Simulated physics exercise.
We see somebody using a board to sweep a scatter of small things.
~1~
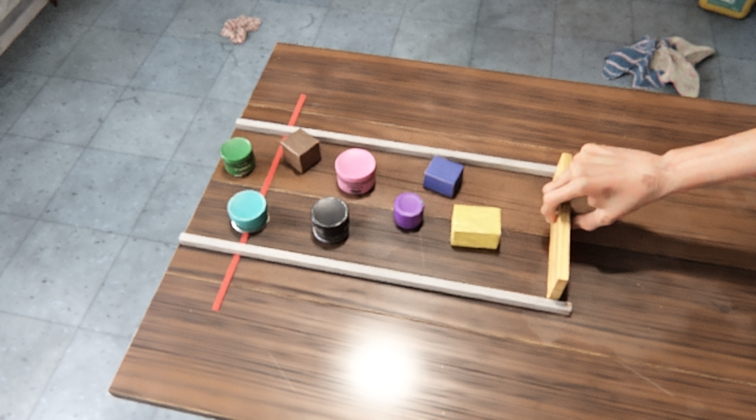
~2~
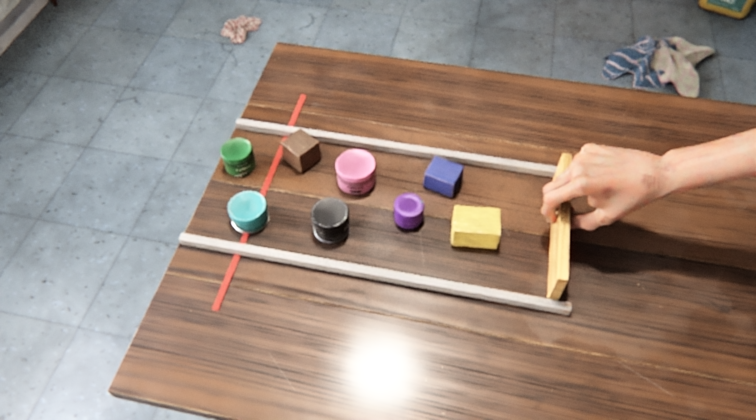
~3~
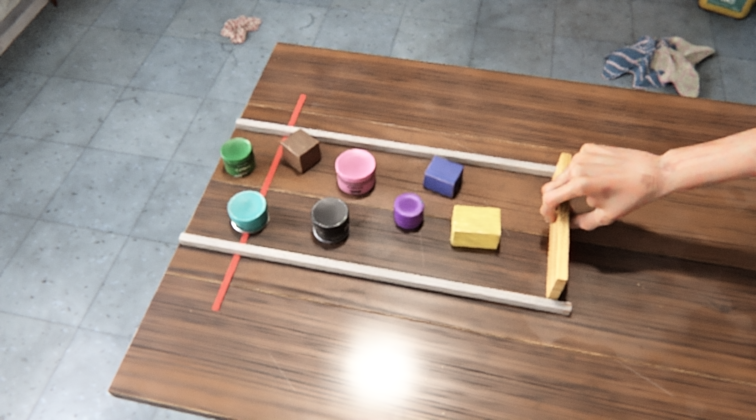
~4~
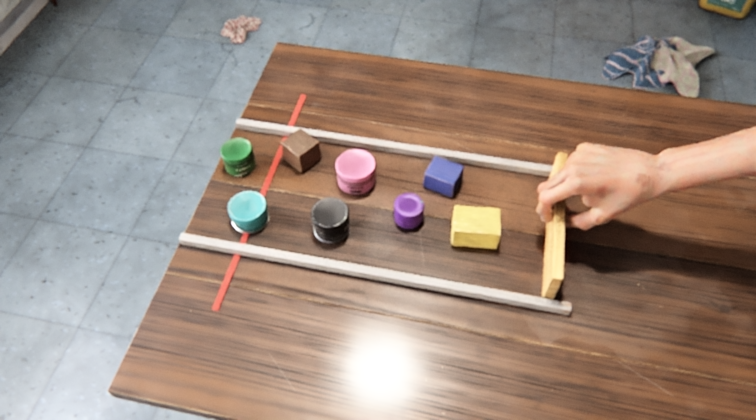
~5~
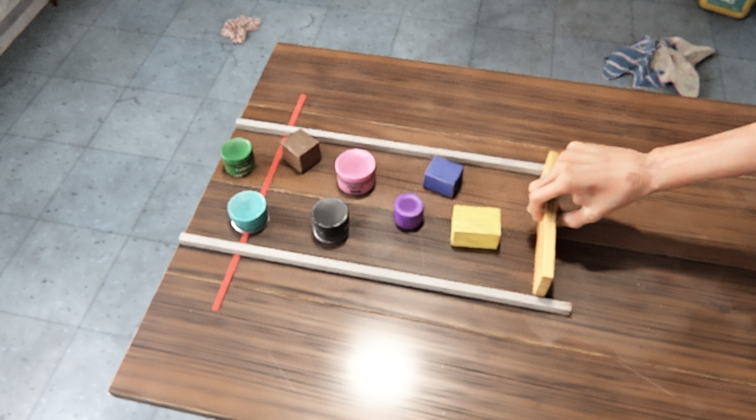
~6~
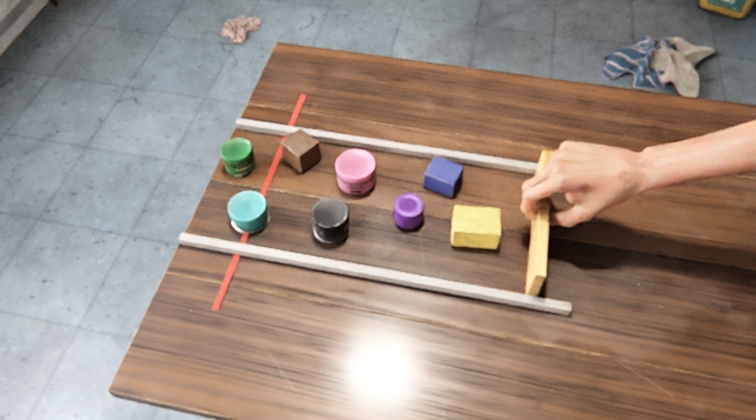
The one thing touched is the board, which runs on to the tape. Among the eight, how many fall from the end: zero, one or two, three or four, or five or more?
After that push only one or two come off the table.
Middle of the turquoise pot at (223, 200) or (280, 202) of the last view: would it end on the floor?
Safe; Safe.
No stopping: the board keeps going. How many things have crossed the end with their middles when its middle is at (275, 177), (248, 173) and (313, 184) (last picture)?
First 1, next 5, last 0.
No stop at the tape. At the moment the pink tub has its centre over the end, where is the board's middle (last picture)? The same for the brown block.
Near (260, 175) in the first case, near (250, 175) in the other.
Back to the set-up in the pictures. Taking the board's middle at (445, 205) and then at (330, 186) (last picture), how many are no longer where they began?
Note: First position 3; second position 6.
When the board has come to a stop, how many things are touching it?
It adds up to 3.
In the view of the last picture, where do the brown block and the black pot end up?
The brown block settles near (240, 132); as for the black pot, near (231, 213).
Soon after, none off yet; green tub at rest near (239, 157); turquoise pot at rest near (249, 212); brown block at rest near (301, 151).
In the end, the number that fall off is one or two; gone, green tub.
